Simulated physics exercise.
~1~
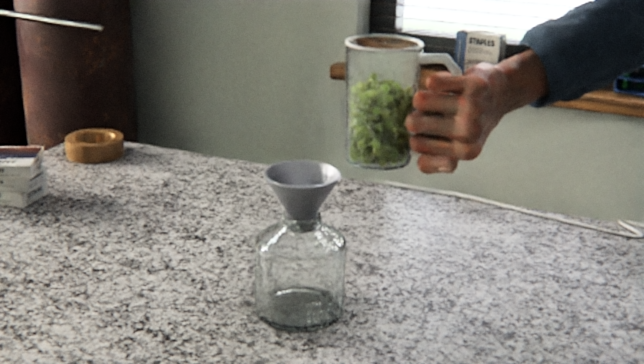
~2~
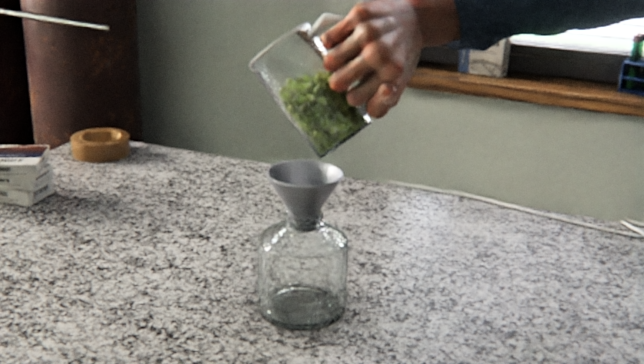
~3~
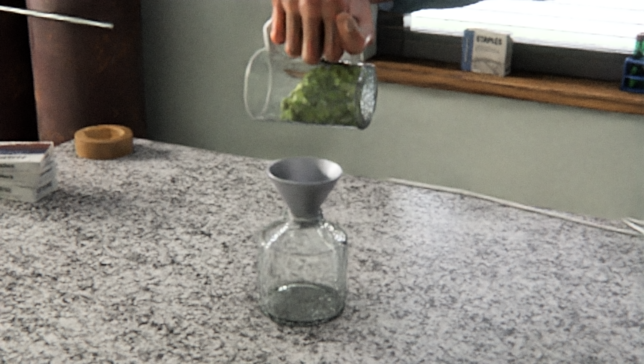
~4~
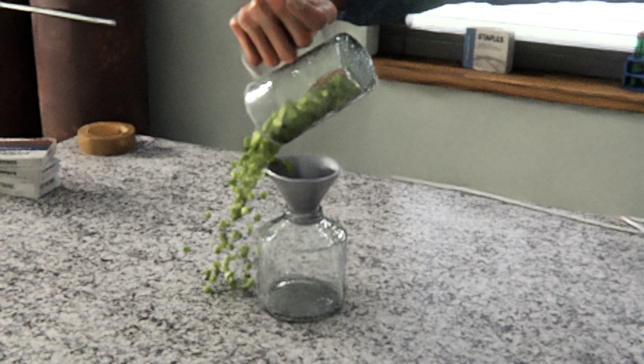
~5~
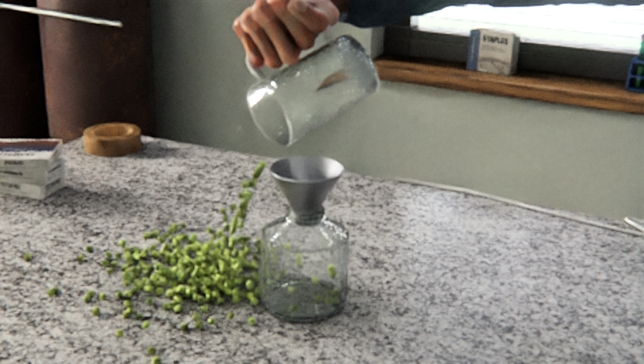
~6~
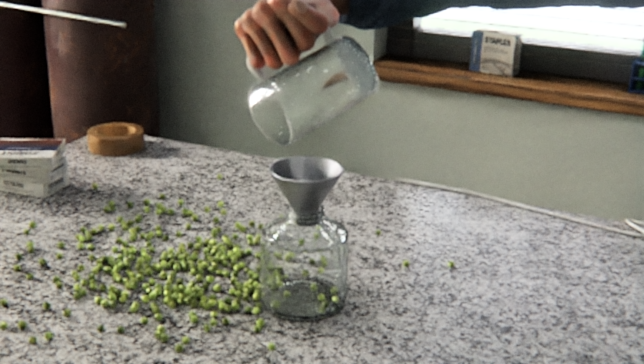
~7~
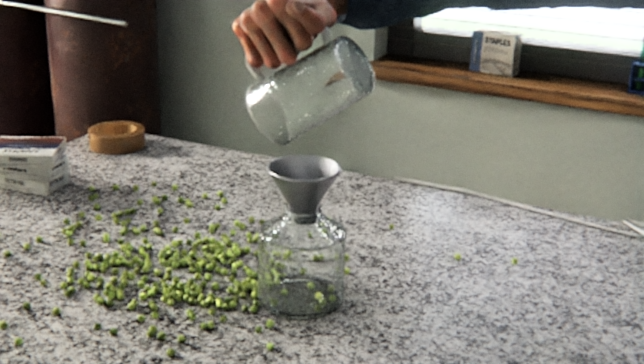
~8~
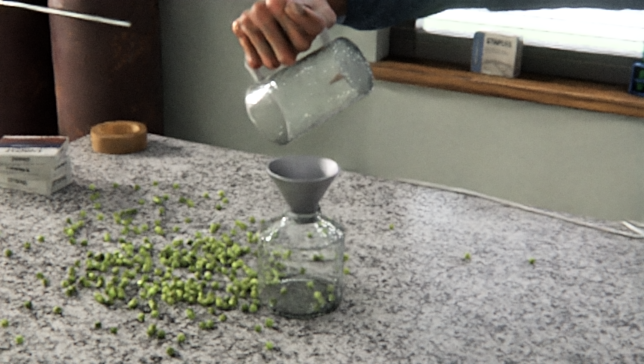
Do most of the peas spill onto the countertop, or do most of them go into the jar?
Most of the peas spill onto the countertop, mainly to the left of the jar. Hardly any end up in the jar, and hardly any stay in the cup or funnel.
